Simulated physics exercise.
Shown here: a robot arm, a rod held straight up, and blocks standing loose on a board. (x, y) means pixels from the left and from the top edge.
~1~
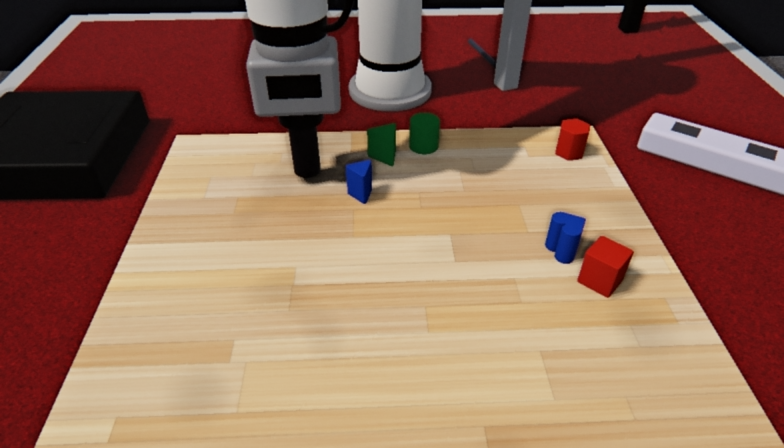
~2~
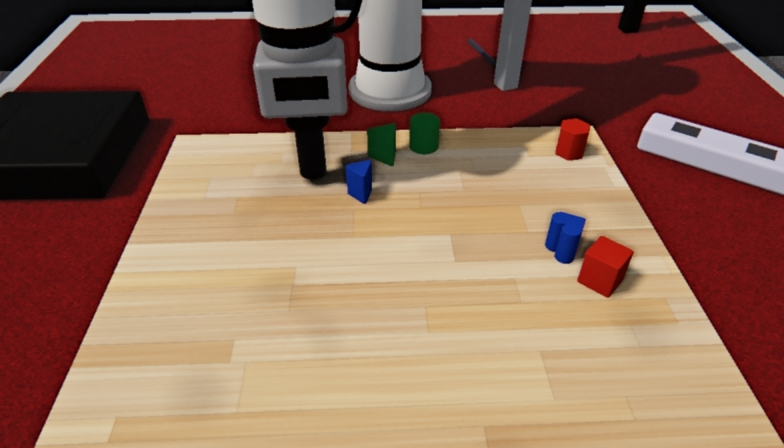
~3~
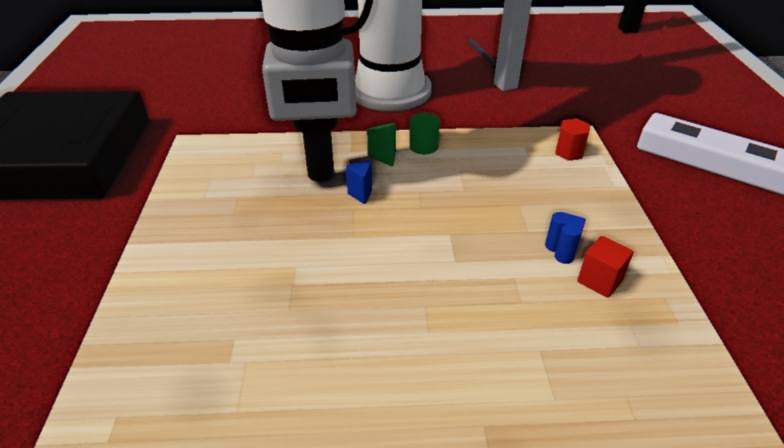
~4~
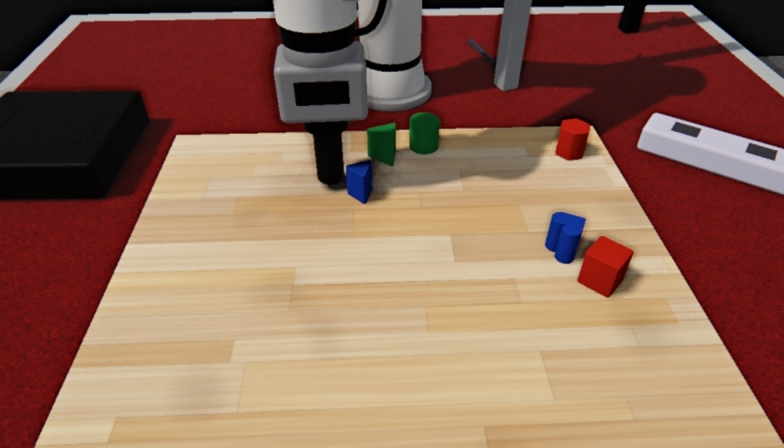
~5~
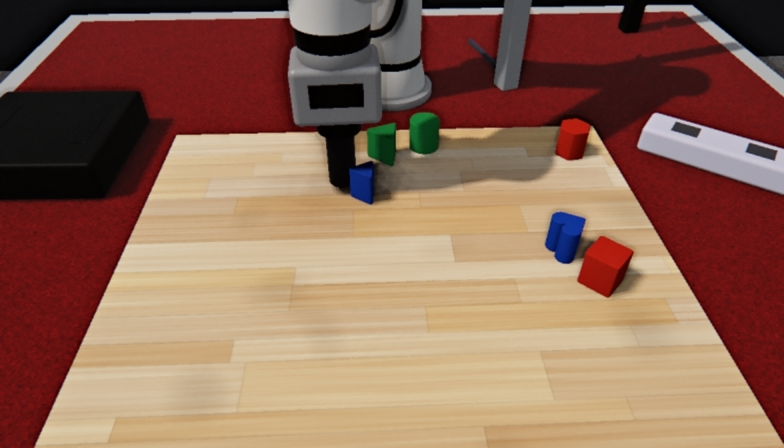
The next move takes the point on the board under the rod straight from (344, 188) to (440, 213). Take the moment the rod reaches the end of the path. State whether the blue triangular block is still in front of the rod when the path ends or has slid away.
Prediction: Still leading.
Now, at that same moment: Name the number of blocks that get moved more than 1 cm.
There will be one block displaced.
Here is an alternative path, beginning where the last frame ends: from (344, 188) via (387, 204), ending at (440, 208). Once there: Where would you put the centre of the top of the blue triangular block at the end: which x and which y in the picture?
For the centre of its top, I'd go with (465, 187).
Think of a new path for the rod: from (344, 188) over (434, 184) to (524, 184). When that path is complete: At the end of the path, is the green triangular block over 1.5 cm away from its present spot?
No, I don't think so.
On the path given first. One third of the way, rod at (375, 189); blue triangular block at (395, 175), turned 25° anticlockwise.
Two thirds of the way, rod at (407, 196); blue triangular block at (429, 184), turned 25° anticlockwise.
At the end, rod at (440, 205); blue triangular block at (463, 193), turned 15° anticlockwise; green triangular block still.
